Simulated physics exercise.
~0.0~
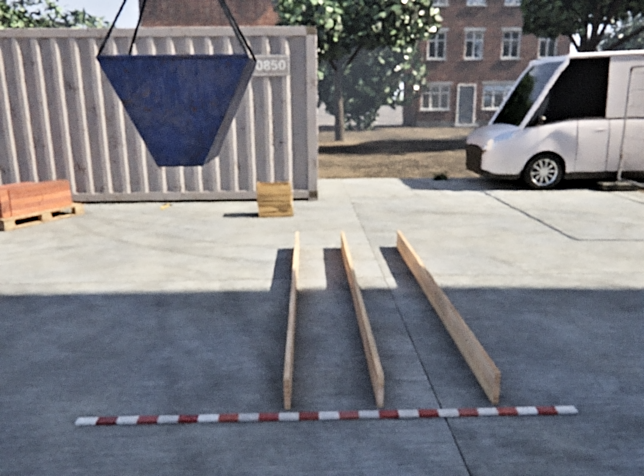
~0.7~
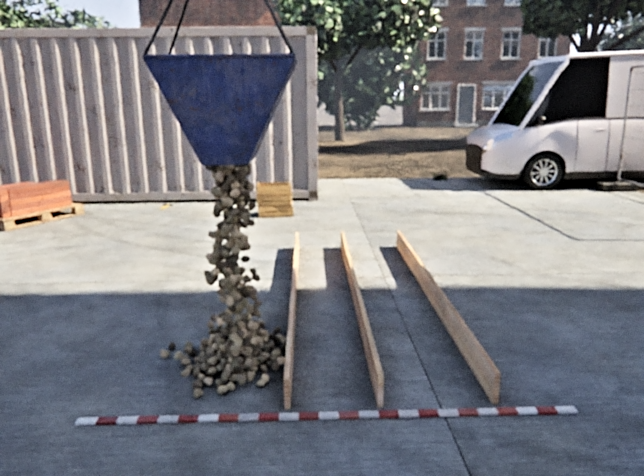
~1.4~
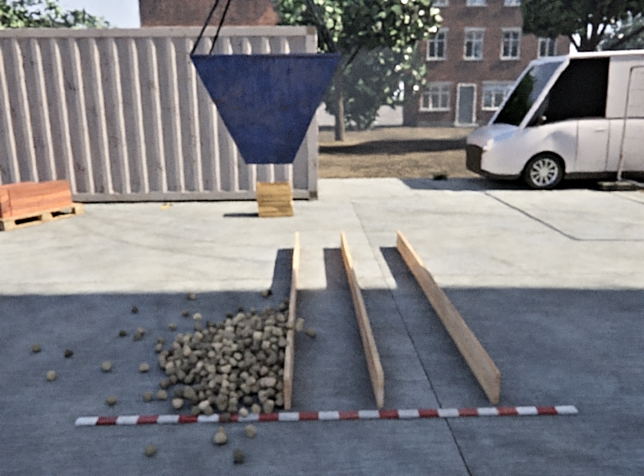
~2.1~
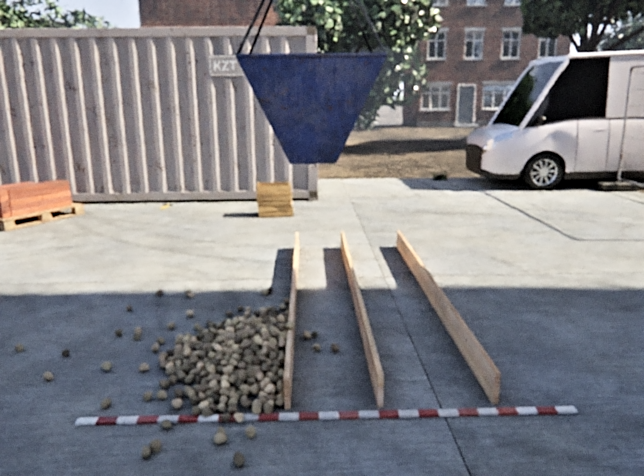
Blue hopper moving right on cables, dumping stones that pile up left of three boards, a few ending just past the first.
